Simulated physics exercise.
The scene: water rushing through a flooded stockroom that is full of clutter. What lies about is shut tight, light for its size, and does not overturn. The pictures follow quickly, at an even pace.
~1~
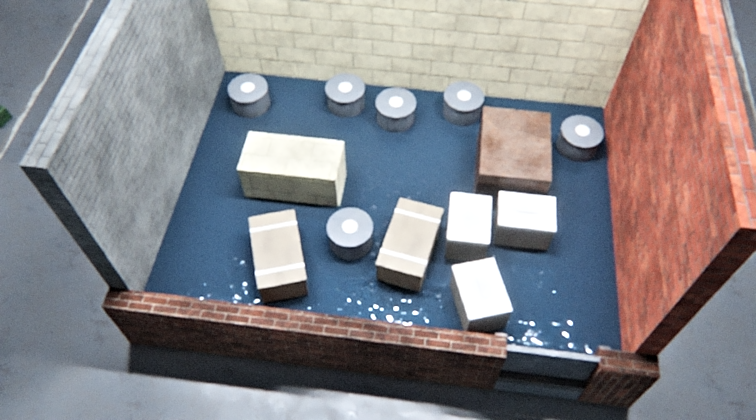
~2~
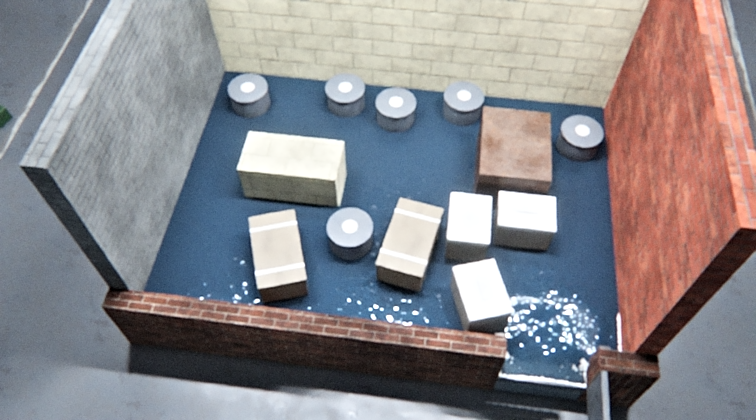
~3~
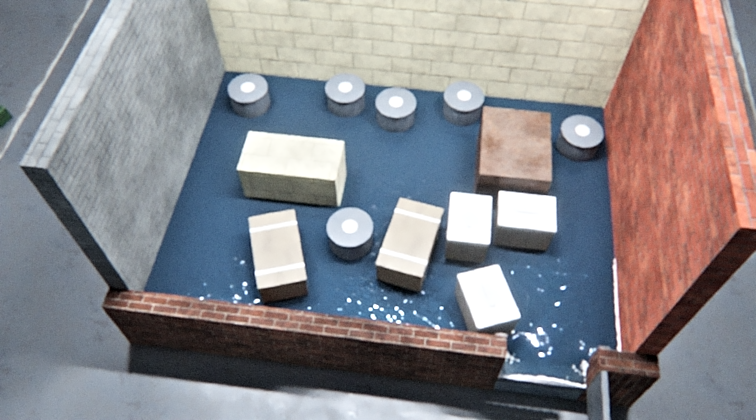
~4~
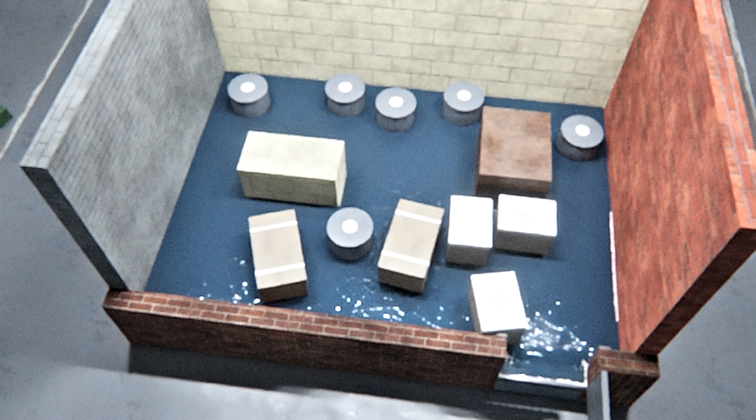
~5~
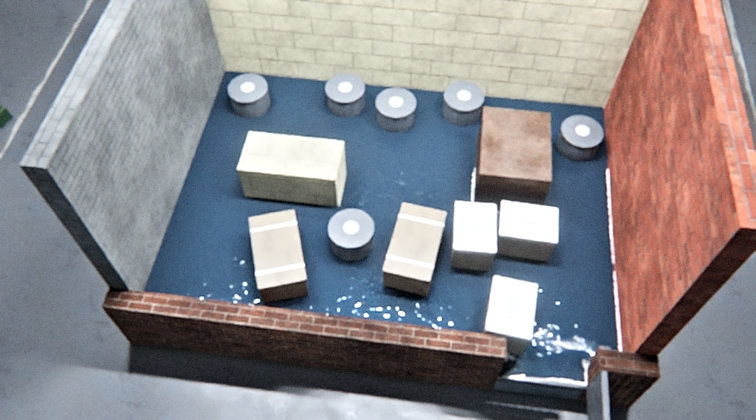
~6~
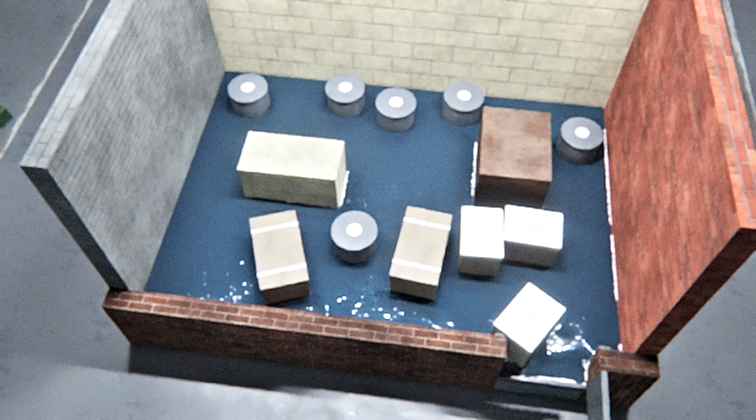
White block drifting and turning toward a gap in the low brick wall as water churns, nearby boxes then shifting slightly.
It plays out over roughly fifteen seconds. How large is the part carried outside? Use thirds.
It is under a third.
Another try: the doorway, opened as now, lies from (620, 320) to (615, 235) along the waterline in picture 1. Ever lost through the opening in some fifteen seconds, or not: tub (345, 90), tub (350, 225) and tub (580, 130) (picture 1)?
One after the other: Stays, out, yes.
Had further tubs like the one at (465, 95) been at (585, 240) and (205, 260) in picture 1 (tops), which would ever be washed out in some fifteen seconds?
In that order: Yes, no.
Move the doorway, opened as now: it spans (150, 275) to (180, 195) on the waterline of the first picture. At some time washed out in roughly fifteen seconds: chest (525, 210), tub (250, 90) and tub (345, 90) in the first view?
In that order: Stays, out, no.
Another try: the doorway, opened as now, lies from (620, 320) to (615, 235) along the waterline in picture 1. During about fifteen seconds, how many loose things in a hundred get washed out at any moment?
About 50 per cent.
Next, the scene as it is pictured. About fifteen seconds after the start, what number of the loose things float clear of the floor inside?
I count 10.
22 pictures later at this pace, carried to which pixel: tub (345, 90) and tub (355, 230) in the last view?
Near (386, 100) and (451, 287).
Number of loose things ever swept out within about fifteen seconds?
1 of them.
A moment on, 1 of 11 are out; 10 afloat.
Next, 1 of 11 are out; 10 afloat.
Later, 1 of 11 are out; 10 afloat.
In the end, 1 of 11 are out; 10 afloat.
